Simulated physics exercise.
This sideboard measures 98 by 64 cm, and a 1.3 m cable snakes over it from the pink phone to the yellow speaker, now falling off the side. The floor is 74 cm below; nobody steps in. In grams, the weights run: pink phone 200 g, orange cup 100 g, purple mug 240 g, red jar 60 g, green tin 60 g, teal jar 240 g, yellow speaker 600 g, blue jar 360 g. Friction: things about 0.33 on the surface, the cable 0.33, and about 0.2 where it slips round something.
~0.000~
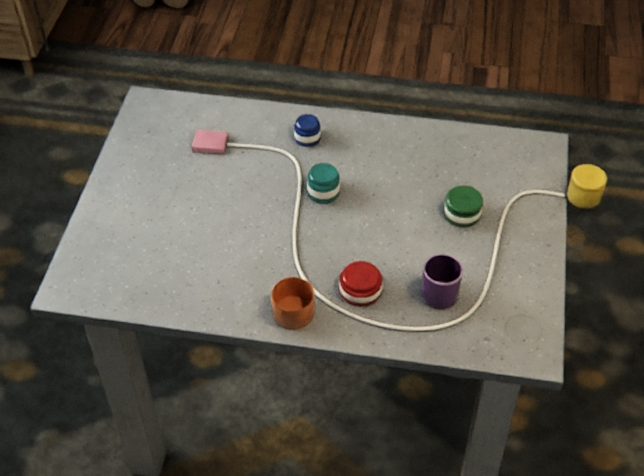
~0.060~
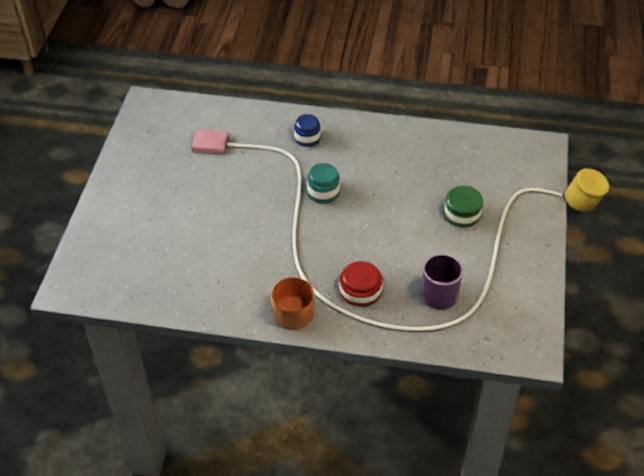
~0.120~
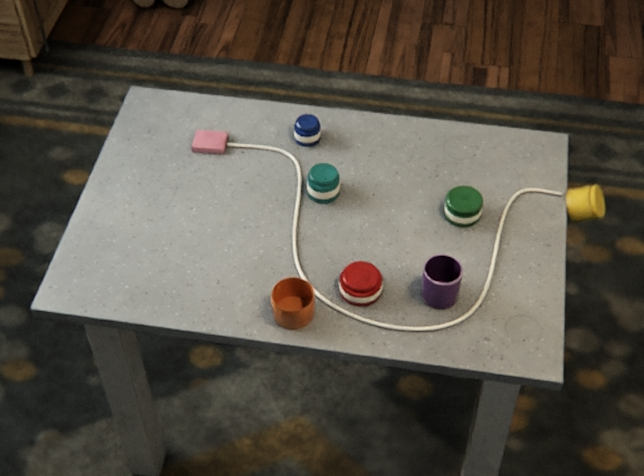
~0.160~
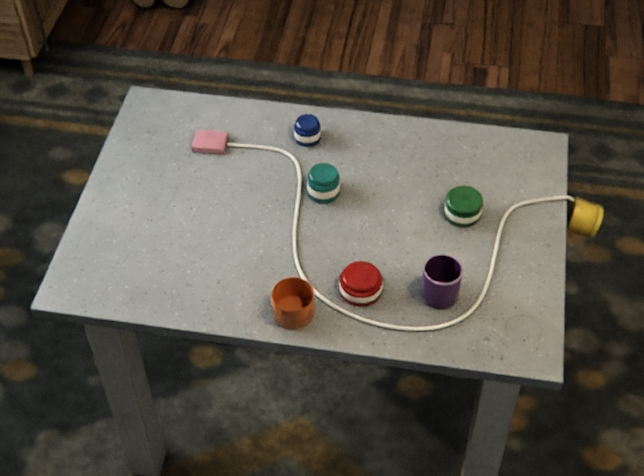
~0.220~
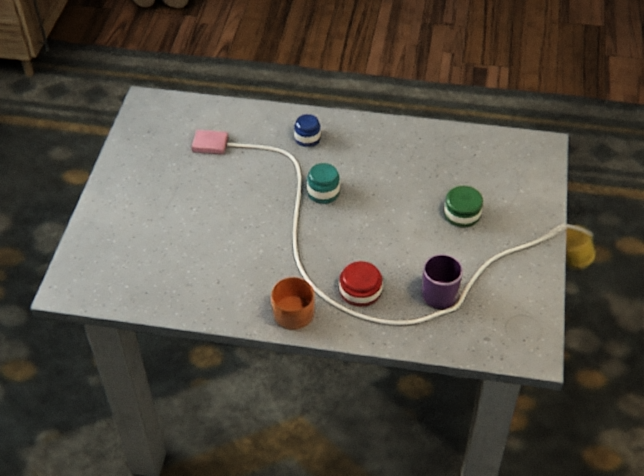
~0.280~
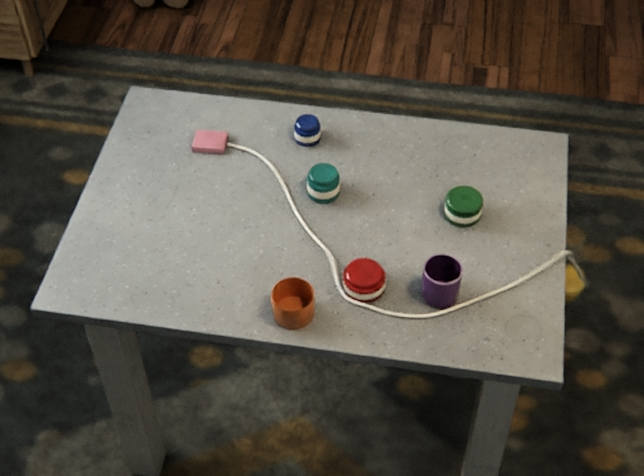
A grey table stands on a dark patterned carpet beside a wooden floor, seen from above at an angle by a still camera. A pink block sits at the upper left, with blue, teal, green and red jars, an orange cup and a purple mug around a white cable. The yellow object tips over the right edge and sinks beside it, pulling the cable's curves straighter and nudging the red jar slightly.
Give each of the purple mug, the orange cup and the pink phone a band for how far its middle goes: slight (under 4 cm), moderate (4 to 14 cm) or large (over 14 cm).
Bands given - purple mug: Large; orange cup: Slight; pink phone: Large.
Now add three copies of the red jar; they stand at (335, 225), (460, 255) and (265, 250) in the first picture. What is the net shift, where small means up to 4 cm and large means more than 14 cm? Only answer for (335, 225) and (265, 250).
The first ends up with a mid-sized displacement, the second with a short displacement.
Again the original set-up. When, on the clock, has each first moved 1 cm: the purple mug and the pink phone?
About: Purple mug 0.36 s, pink phone 0.34 s.
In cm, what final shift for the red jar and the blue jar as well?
The red jar ends up 35 cm from where it began, and the blue jar 0 cm.
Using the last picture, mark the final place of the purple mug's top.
Resting point is at approximately (489, 159).
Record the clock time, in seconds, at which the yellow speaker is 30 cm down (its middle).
0.30 s.
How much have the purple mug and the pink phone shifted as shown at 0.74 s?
The purple mug is 30 cm out and the pink phone is 50 cm out.
At 0.5 s, the cable's tail end at (303, 212); pink phone 25 cm off its start, purple mug 18 cm off its start, red jar 26 cm off its start.
At 0.7 s, the cable's tail end at (397, 270); pink phone 54 cm off its start, purple mug 30 cm off its start, red jar 34 cm off its start.
At 1.0 s, the cable's tail end at (440, 304); pink phone 66 cm off its start at (447, 316), purple mug 30 cm off its start at (489, 159), red jar 34 cm off its start at (434, 159).
At 1.2 s, the cable's tail end at (448, 306); pink phone 67 cm off its start, purple mug 30 cm off its start, red jar 34 cm off its start.
At 2.4 s, the cable's tail end at (448, 306); pink phone 67 cm off its start at (452, 318), purple mug 30 cm off its start at (489, 159), orange cup 0 cm off its start at (293, 294), red jar 34 cm off its start at (434, 159).
